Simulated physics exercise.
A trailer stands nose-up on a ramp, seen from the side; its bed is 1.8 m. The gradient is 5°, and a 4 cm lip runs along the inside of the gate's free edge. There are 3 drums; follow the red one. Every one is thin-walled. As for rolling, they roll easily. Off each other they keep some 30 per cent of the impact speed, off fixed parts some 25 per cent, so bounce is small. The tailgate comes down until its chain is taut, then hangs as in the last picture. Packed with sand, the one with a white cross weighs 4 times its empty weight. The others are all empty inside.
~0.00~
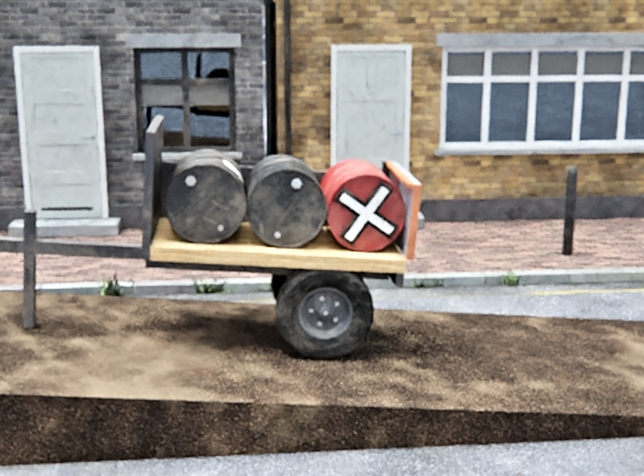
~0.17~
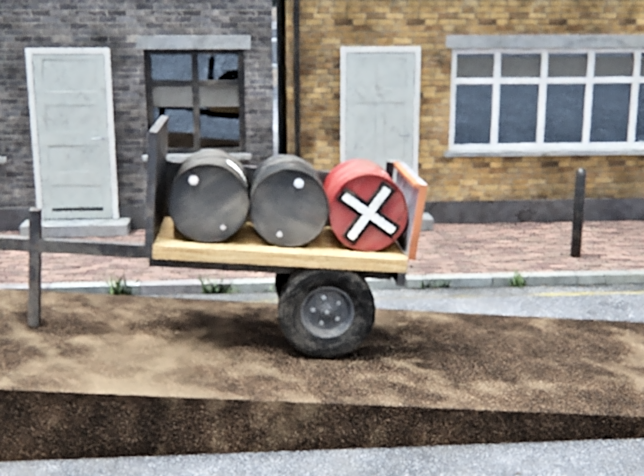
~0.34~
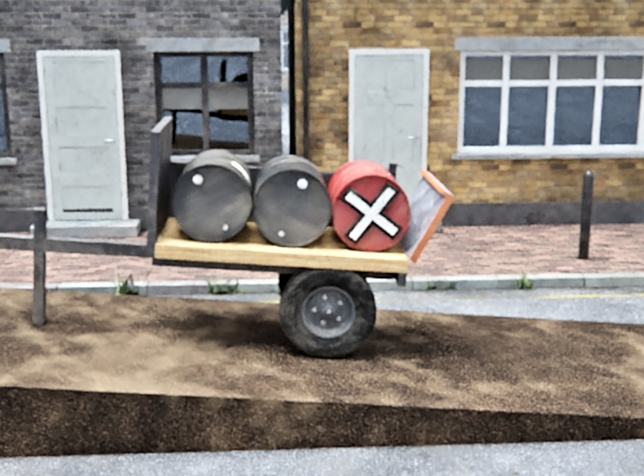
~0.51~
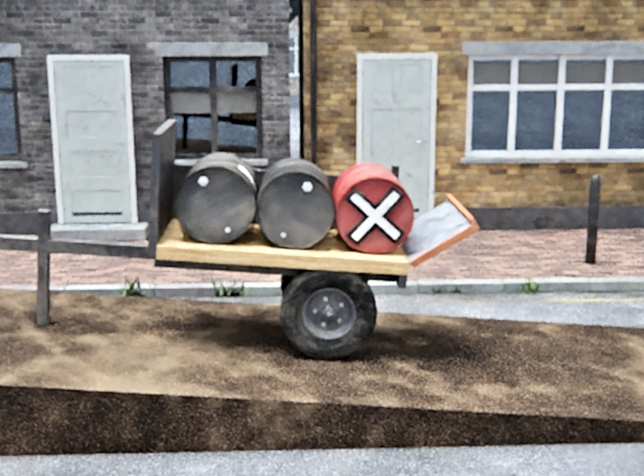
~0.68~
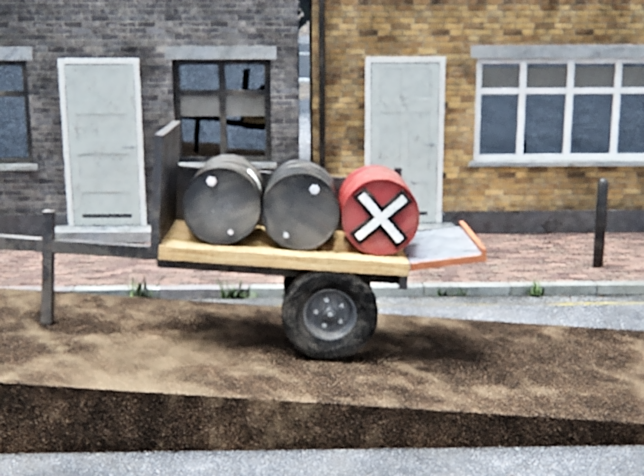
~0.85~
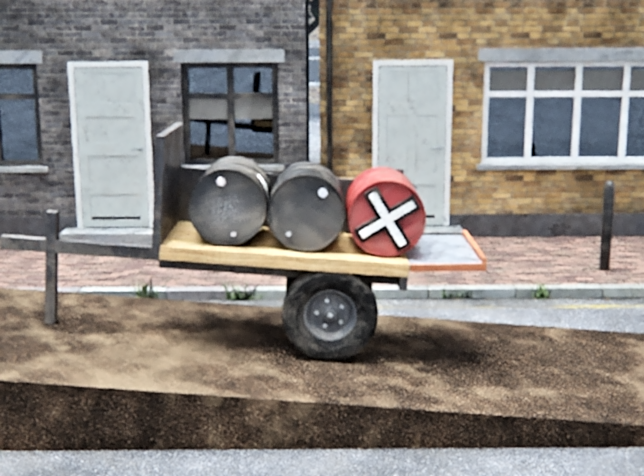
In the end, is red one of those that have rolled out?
Stays loaded.
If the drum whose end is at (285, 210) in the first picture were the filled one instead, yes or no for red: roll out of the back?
If so, red does it.
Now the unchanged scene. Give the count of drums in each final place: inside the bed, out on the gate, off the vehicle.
That gives 2, then 1, then 0.
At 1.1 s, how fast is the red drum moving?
About 0.4 m/s.
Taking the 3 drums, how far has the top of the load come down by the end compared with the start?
Roughly 5 cm.
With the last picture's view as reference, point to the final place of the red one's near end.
It comes to rest around (455, 221).
After 1.1 s, red is on the bed, 10 cm short of the hinge, rolling right; 0 out so far.
After 1.3 s, red is on the bed, 5 cm short of the hinge, rolling right; 0 out so far.
After 1.7 s, red is on the gate, 15 cm past the hinge, rolling right; 0 out so far.
At rest (2.8 s), red is on the gate, 30 cm past the hinge; 0 out so far.
